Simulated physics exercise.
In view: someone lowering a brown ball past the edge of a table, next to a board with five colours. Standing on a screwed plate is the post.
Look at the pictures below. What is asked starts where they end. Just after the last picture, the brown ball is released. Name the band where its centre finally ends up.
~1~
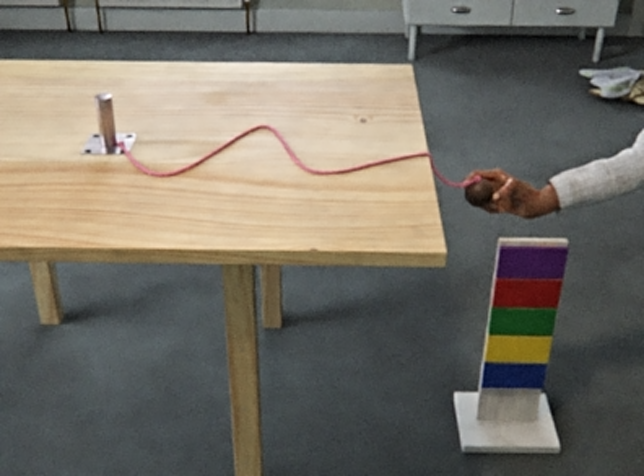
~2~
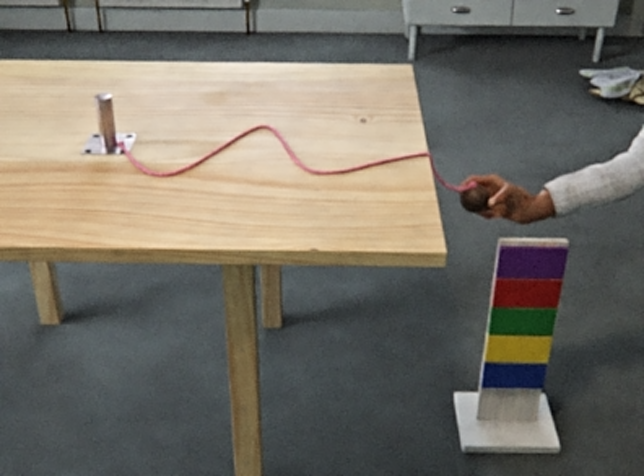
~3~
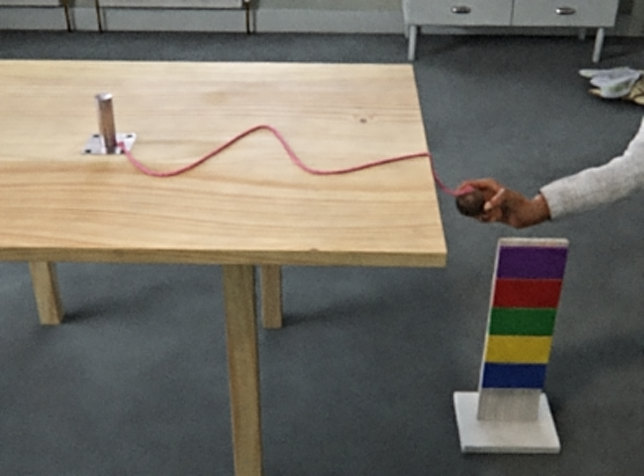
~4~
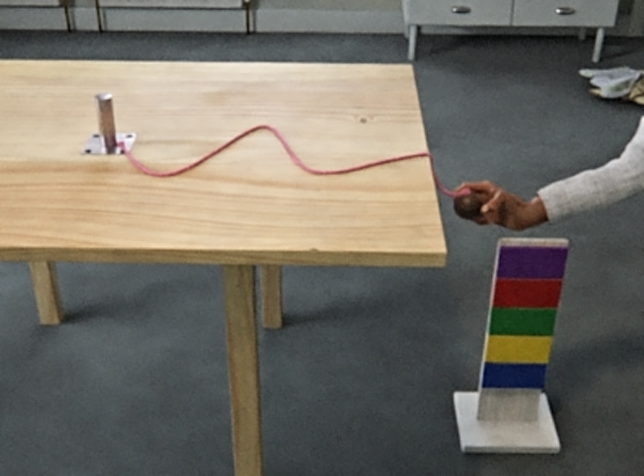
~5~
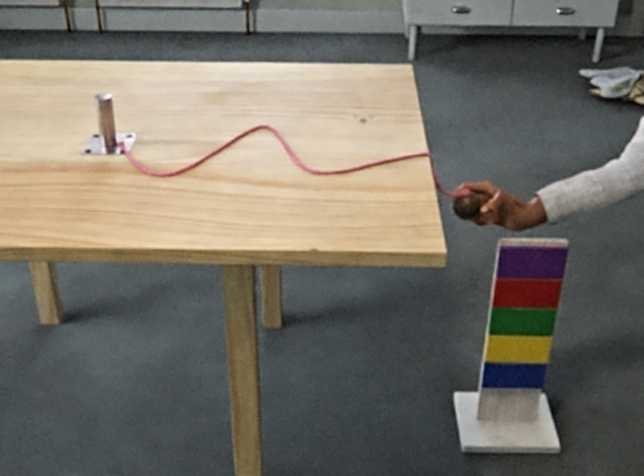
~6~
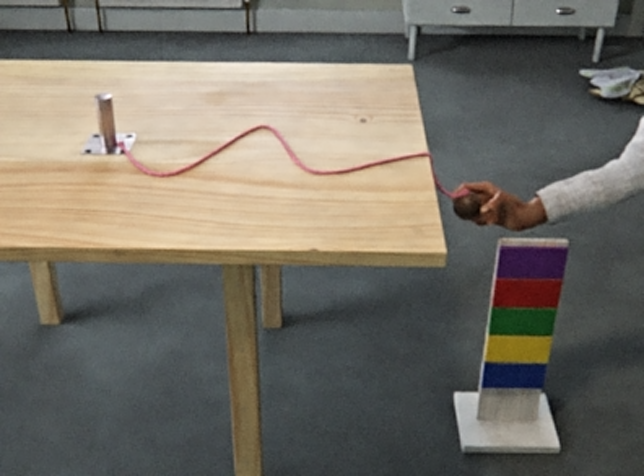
Its centre finishes at the yellow band.
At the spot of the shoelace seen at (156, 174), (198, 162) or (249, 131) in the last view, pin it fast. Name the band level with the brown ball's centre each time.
Green; green; red.
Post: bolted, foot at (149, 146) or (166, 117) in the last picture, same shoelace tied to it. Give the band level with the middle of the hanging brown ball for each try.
Result 1: Blue. Result 2: Blue.
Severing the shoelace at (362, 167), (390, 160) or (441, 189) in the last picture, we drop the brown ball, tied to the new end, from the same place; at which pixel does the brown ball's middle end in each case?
Estimated positions in order: (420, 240); (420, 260); (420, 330).
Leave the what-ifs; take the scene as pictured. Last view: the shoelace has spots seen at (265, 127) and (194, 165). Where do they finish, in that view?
(351, 149), then (242, 147).
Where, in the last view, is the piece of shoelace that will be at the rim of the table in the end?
Look close to (294, 157) - that's the one.
Early on, ball near (434, 343); level with yellow.
Midway, ball near (397, 346); level with yellow.
Finally, ball near (412, 348); level with yellow. Its middle rests at the yellow band.
